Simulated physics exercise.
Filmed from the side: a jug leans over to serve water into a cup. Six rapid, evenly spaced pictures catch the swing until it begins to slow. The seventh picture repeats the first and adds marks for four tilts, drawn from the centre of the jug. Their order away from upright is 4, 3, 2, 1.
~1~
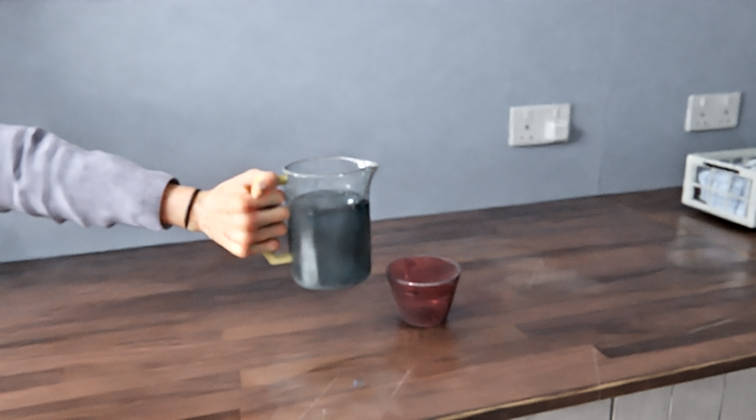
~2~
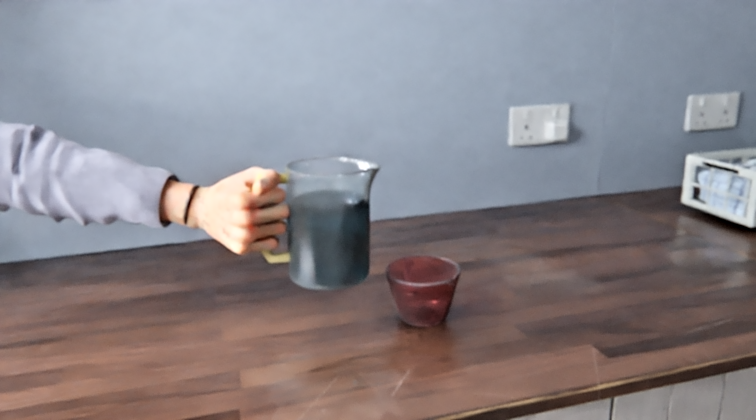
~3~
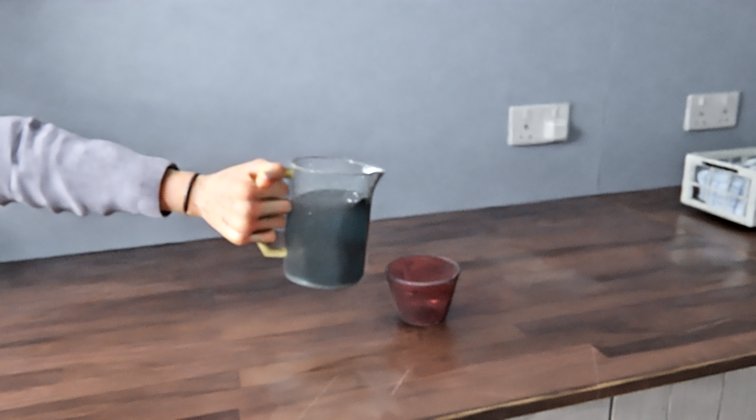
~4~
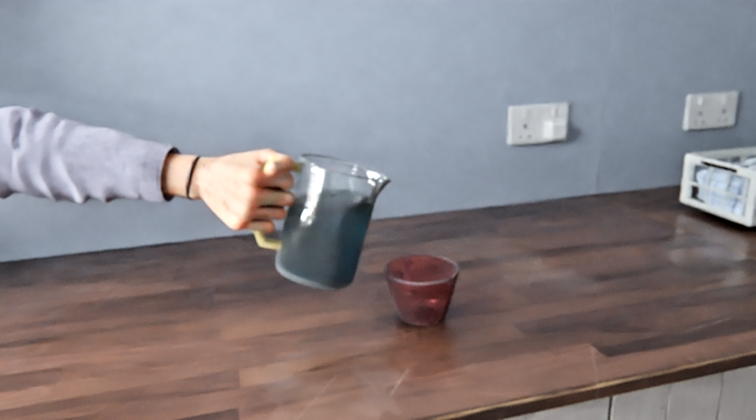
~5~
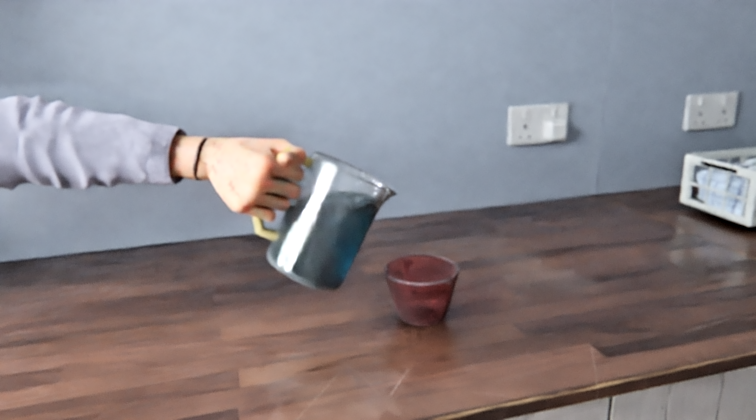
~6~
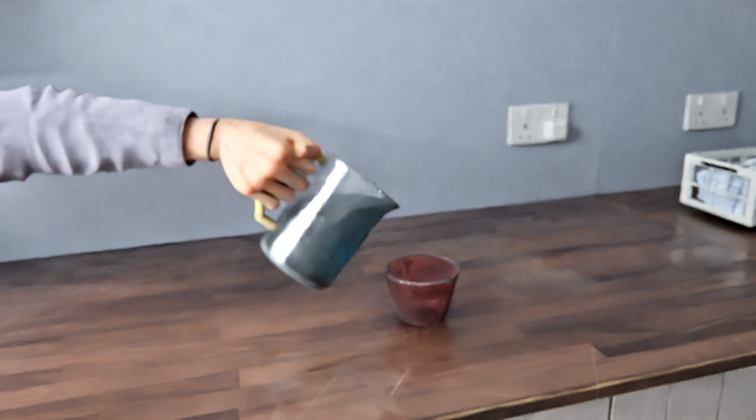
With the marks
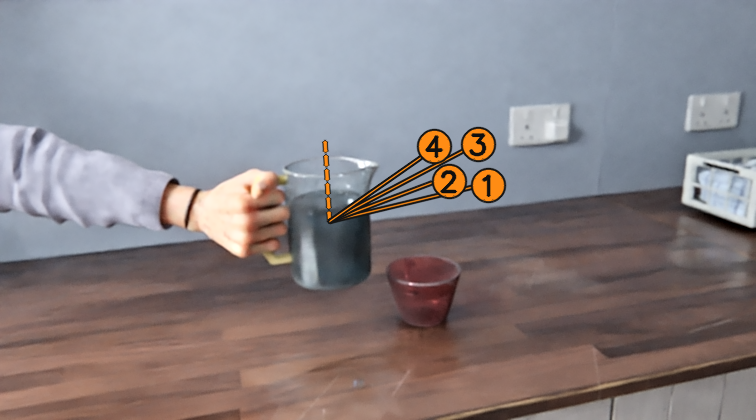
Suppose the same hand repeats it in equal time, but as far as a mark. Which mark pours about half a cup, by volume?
Use line 4.
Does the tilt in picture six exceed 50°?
No.
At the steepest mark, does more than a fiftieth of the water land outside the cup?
Yes.
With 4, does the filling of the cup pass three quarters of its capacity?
No, less.
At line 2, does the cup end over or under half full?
Over half.
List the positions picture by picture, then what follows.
Upright, lip at (377, 164); rim of the cup round (423, 269); nothing has left yet.
Tipped about 2°, lip at (379, 166); nothing has left yet.
Tipped about 8°, lip at (383, 171); nothing has left yet.
Tipped about 17°, lip at (389, 179); nothing has left yet.
Tipped about 28°, lip at (395, 192); nothing has left yet.
Tipped about 40°, lip at (398, 206); nothing has left yet.
On the marked copy, 1 at (472, 187); 2 at (431, 182); 3 at (463, 151); 4 at (420, 157).
If 1 is chosen, the cup ends with about 84 % of what it can hold; 30 % of the water is spilt.
If 2 is chosen, the cup ends with about 74 % of what it can hold; 20 % of the water is spilt.
If 3 is chosen, the cup ends with about 67 % of what it can hold; 8 % of the water is spilt.
If 4 is chosen, the cup ends with about 49 % of what it can hold.
